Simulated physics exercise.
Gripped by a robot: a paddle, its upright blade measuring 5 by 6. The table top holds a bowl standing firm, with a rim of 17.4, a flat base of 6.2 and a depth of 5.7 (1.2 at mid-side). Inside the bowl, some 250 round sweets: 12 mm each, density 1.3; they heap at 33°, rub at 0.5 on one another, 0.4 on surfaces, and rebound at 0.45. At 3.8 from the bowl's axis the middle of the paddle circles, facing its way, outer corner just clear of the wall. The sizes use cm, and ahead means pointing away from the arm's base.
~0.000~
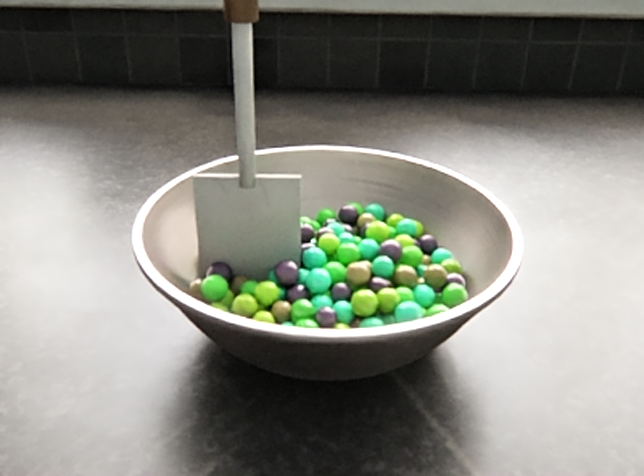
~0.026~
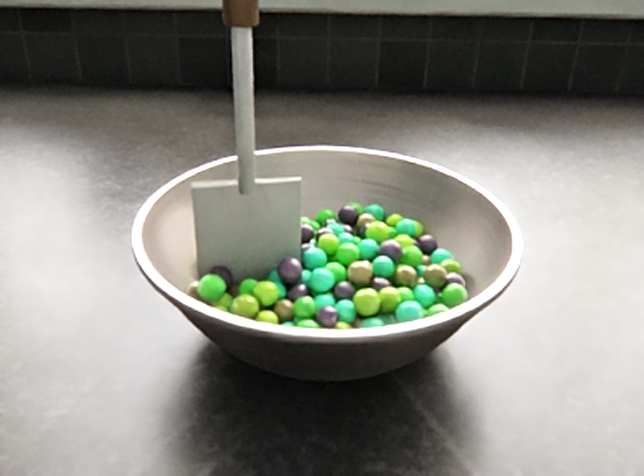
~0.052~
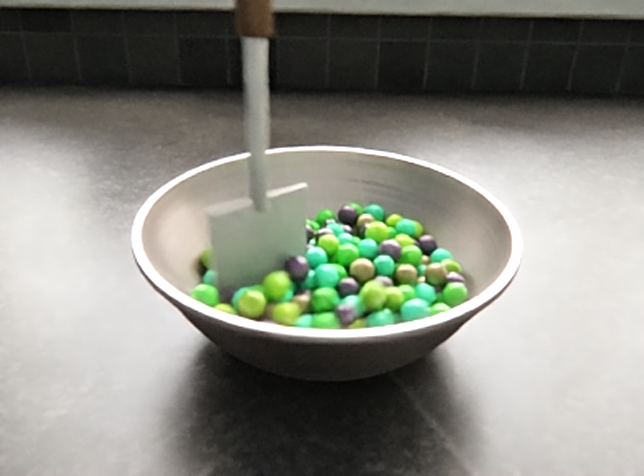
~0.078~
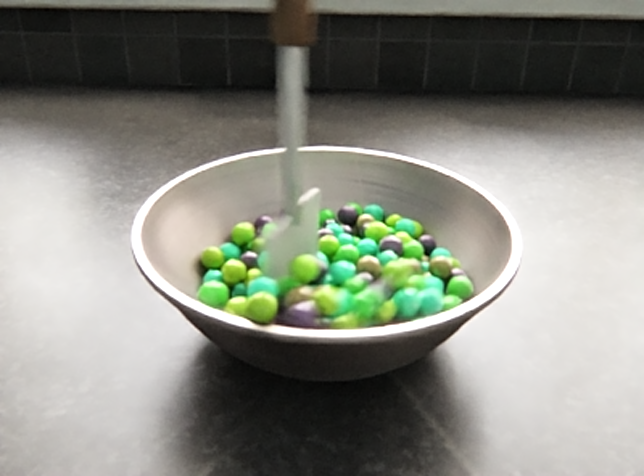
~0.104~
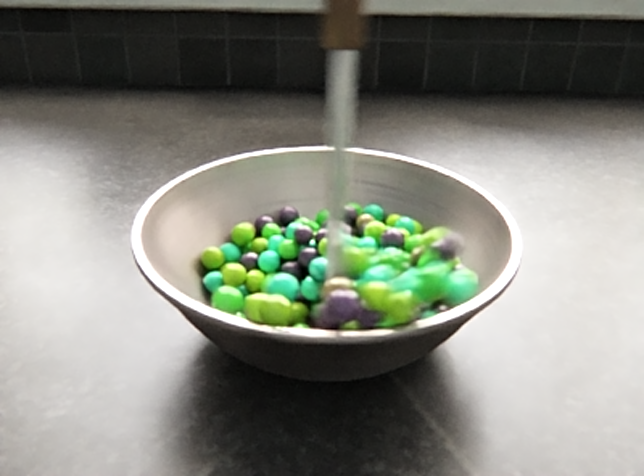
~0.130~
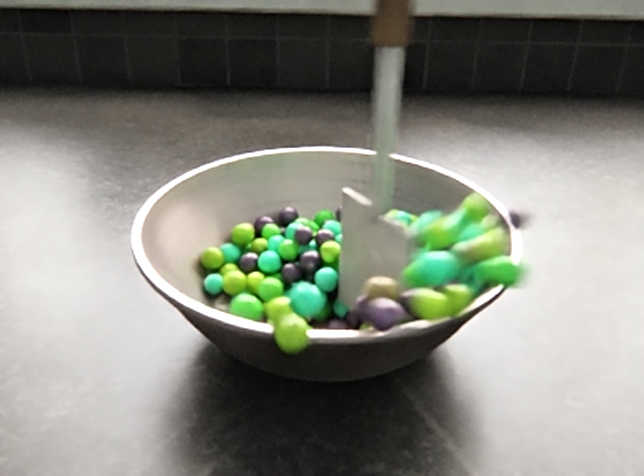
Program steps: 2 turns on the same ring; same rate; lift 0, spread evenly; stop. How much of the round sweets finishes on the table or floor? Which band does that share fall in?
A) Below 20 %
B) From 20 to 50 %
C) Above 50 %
(C) Above 50 %.
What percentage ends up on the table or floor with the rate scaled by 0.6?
It would come to around 40 percent.
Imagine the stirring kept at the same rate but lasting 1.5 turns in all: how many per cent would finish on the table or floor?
It would be around 55 percent.
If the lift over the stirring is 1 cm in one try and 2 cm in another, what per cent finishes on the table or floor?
50 and 40 %.
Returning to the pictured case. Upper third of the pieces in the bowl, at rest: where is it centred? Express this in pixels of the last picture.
Roughly pixel (263, 323).
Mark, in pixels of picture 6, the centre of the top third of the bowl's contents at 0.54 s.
(395, 209).
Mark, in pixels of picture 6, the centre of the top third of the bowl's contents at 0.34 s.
The top third is centred near (196, 233) in the last picture.
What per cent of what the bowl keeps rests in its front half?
It comes to near 55 percent.
After 0.34 s, 353° round, highest piece 11 above the table; 153 in the bowl, 42 on the table or floor, 52 in flight or on the tool.
After 0.54 s, 223° round, highest piece 9 above the table; 118 on the table or floor, 108 in the bowl, 21 in flight or on the tool.
After 0.85 s, 0° round, highest piece 6 above the table; 152 on the table or floor, 95 in the bowl.
After 1.55 s, 0° round, highest piece 4 above the table; 153 on the table or floor, 94 in the bowl.
In the end, 153 on the table or floor, 94 in the bowl. That is 62 % on the table or floor.
